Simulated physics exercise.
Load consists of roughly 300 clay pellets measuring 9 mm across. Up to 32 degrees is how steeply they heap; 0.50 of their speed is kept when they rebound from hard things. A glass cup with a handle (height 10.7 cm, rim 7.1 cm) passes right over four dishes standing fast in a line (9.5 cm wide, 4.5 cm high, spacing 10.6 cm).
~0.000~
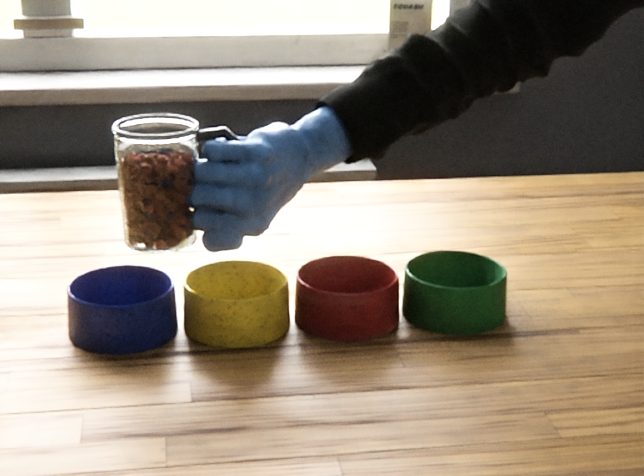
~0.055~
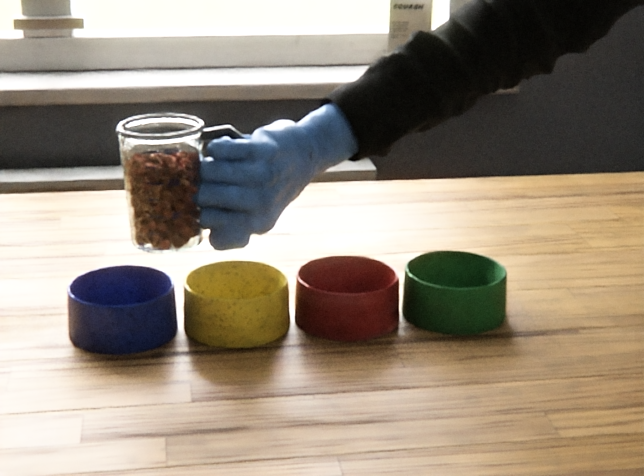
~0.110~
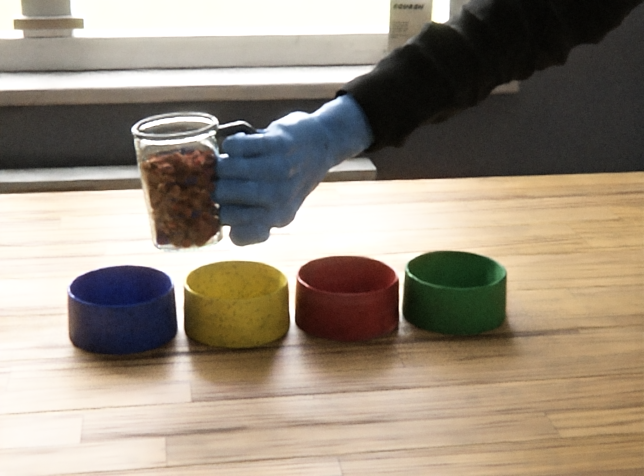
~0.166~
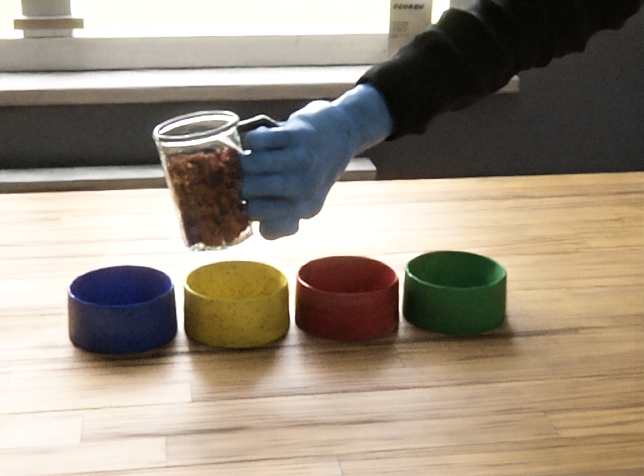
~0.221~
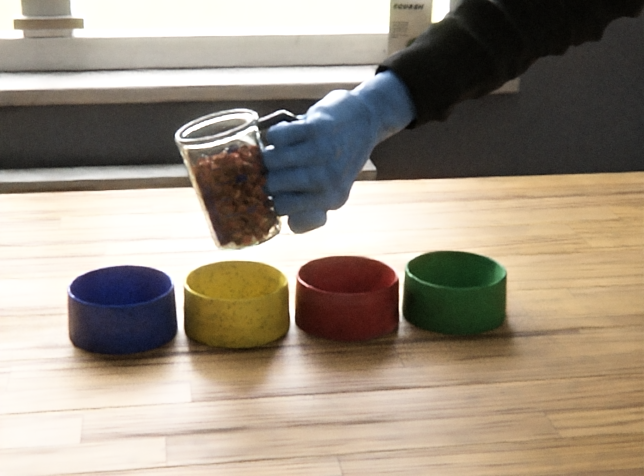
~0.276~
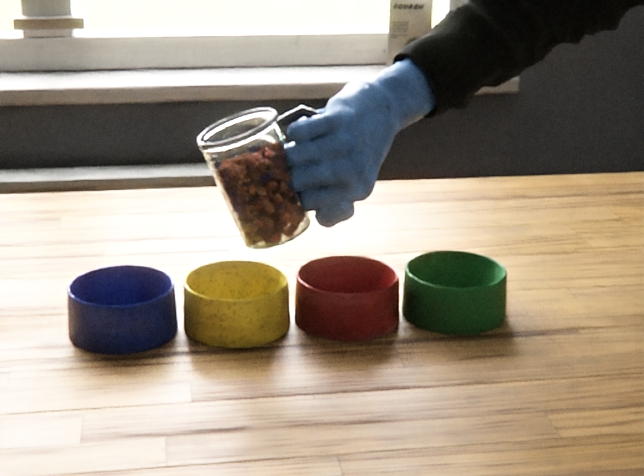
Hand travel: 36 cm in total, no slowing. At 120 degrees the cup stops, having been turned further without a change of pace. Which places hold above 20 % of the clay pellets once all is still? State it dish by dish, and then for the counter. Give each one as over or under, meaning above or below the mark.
Red: Under, blue: Under, green: Over, yellow: Under, counter: Under.
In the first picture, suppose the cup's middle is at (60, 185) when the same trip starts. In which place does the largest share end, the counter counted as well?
The largest share ends at red.
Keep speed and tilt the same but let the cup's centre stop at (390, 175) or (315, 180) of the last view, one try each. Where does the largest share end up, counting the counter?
Most lands at red on the first run and at yellow on the second.
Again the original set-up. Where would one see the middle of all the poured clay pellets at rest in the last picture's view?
Estimated resting centre: Around (459, 287).
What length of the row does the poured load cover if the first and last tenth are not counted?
Length: Approx. 6 cm.
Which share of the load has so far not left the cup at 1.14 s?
About 100 percent of the load.
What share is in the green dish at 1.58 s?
Close to 75 percent of the load.
After 0.80 s, tilt 68 degrees; cup holds 100 %.
After 1.14 s, tilt 99 degrees; cup holds 100 %.
After 1.58 s, tilt 120 degrees; cup holds 25 %, green 75 %.
In the end, at 2.5 s, red 0 %, blue 0 %, green 100 %, yellow 0 %, counter 0 %.
